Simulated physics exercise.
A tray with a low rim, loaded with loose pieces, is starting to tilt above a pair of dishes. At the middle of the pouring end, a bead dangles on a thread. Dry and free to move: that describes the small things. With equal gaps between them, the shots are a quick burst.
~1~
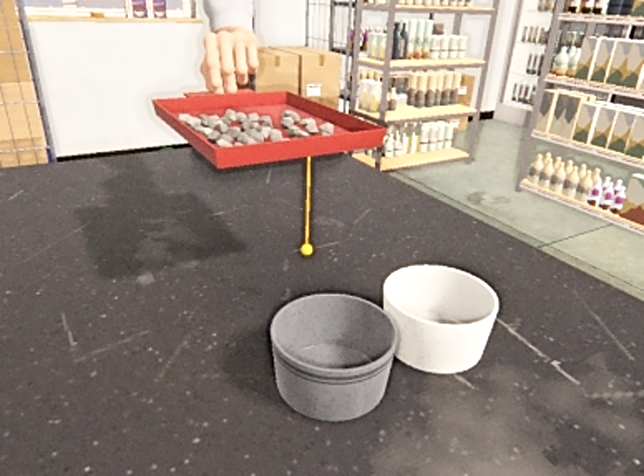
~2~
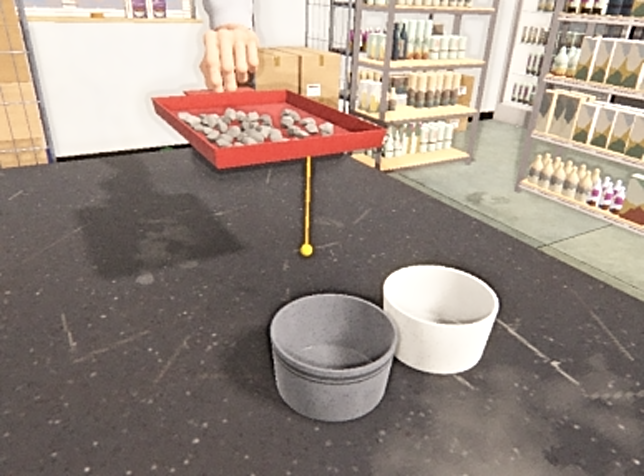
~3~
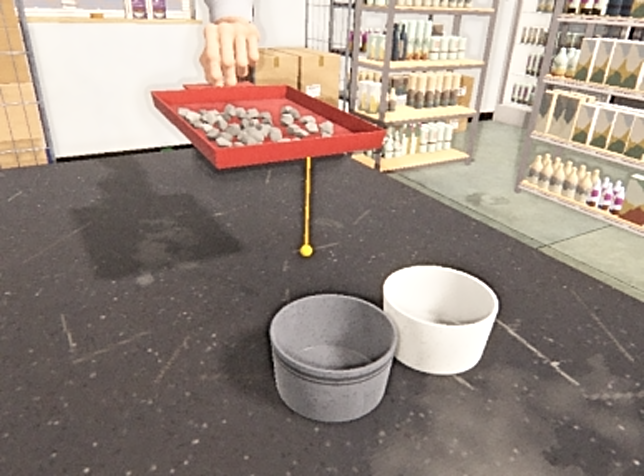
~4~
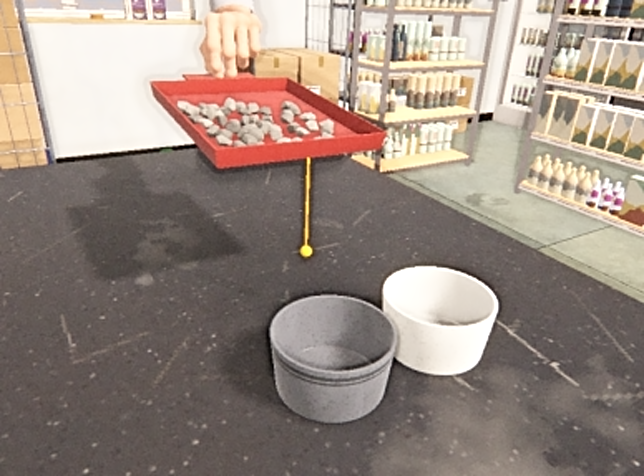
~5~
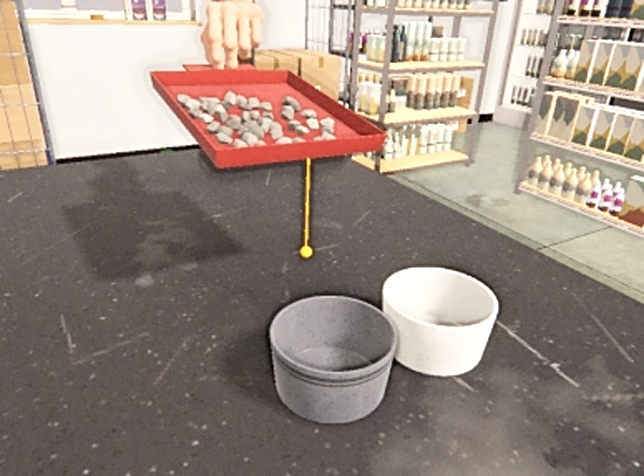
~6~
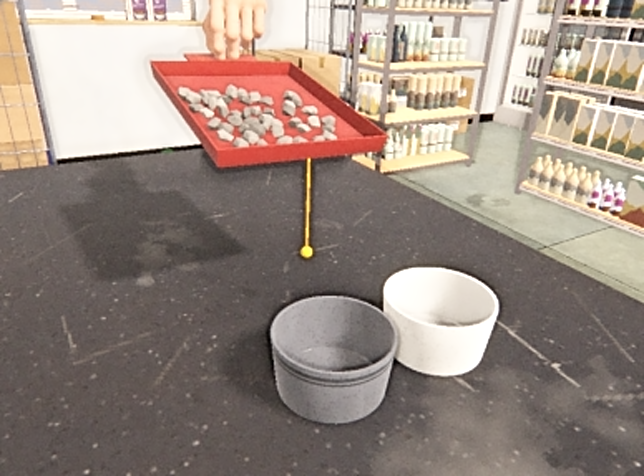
In a shop, a hand slowly tilting a red tray of gravel above a grey dish and a white dish on a dark counter.
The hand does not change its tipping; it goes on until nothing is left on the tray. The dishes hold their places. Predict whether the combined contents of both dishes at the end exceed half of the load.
The combined contents fall short of half.
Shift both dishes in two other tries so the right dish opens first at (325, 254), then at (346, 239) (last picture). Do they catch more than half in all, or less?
For the two tries in order: Not as much as half, not as much as half.
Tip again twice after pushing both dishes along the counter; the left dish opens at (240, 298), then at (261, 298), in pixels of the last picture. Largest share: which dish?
First try, the dish to the right; second try, the dish to the right.
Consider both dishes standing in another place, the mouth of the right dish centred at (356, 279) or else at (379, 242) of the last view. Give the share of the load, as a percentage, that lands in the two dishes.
Trial 1 near 80 percent, trial 2 near 20 percent.
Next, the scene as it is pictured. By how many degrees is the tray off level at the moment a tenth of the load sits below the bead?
The tilt then is about 85°.
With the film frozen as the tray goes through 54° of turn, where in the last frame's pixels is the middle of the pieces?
The centre of the load shows up near (299, 131) in the last view.
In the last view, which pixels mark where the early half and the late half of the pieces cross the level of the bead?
It goes through near (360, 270) first, then near (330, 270).
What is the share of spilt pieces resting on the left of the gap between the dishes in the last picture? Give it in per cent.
About 80 percent of the spill.
Shortly afterwards, tray tipped steeply; the whole lot on the tray.
Next, tray tipped right over; the bulk on the tray; only a few in the left dish; only a few in the right dish; a little outside both; a little in the air.
Some moments later, tray tipped past a quarter turn; a little in the left dish; a little in the right dish; the bulk outside both.
In the end, tray tipped past a quarter turn; a little in the left dish; a little in the right dish; the bulk outside both.
